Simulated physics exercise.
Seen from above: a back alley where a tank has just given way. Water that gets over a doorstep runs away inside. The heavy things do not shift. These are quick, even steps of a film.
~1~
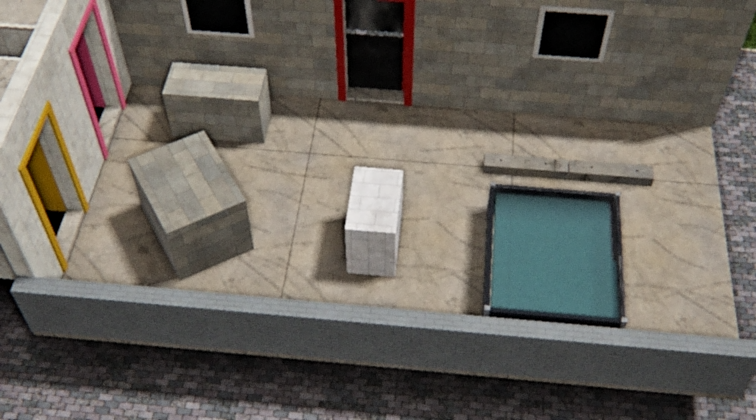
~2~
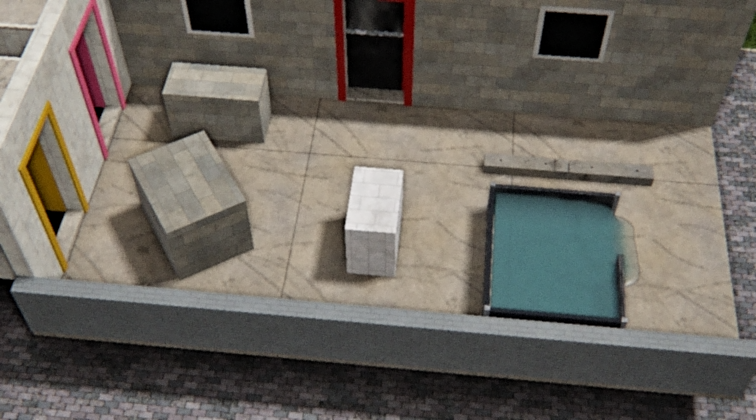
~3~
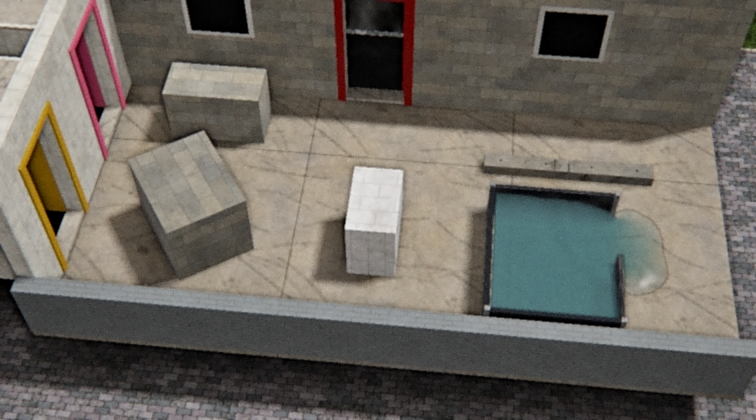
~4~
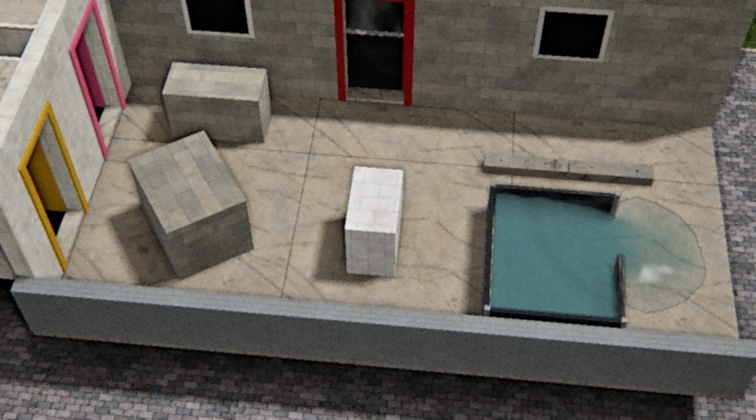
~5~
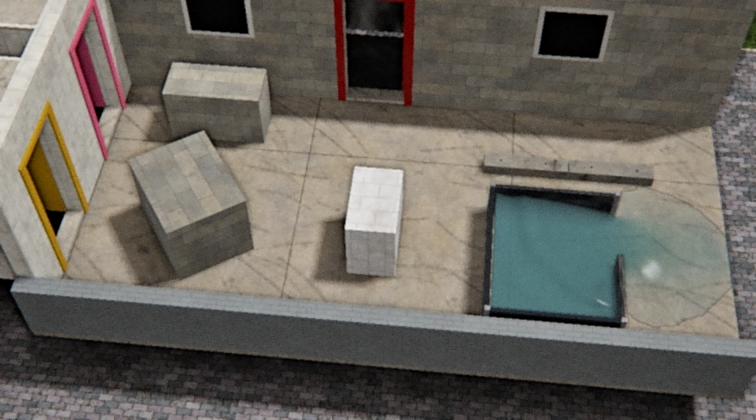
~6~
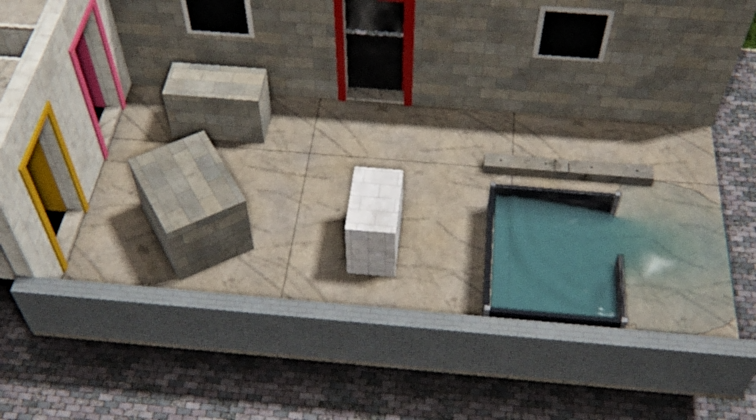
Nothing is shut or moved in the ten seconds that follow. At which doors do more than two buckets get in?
The red door stays under that; the pink door stays under that; the yellow door stays under that.
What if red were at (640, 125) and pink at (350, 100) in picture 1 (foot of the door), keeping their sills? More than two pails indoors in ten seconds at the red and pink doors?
Then: The red one takes less; the pink one stays under.
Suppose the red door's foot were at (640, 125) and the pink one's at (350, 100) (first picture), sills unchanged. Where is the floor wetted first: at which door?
First comes the red door.
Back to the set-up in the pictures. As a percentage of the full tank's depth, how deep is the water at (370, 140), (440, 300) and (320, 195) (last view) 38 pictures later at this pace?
Roughly 0, 0 and 0 per cent, in turn.
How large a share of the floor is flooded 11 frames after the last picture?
Close to 10 %.
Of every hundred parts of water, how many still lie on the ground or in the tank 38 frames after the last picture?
Close to 36 %.
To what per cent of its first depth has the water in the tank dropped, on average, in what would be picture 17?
Near 56 in a hundred.
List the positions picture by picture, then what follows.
The first picture shows still water in the water tank at (554, 253).
In the second picture, water pours out at (611, 243) and has run to (626, 282).
In the third picture, water pours out at (611, 244) and has run to (662, 274).
In the fourth picture, water pours out at (611, 244) and has run to (697, 273).
In the fifth picture, water pours out at (611, 244) and has run to (729, 276).
In the sixth picture, water pours out at (611, 243) and has run to (721, 213).
A moment on, water covers 10 % of the floor; the red door not reached, the pink door not reached, the yellow door not reached.
Next, water covers 10 % of the floor; the red door not reached, the pink door not reached, the yellow door not reached.
Then, water covers 10 % of the floor; the red door not reached, the pink door not reached, the yellow door not reached.
Later, water covers 10 % of the floor; the red door not reached, the pink door not reached, the yellow door not reached.
In the end, water covers 10 % of the floor; the red door not reached, the pink door not reached, the yellow door not reached.
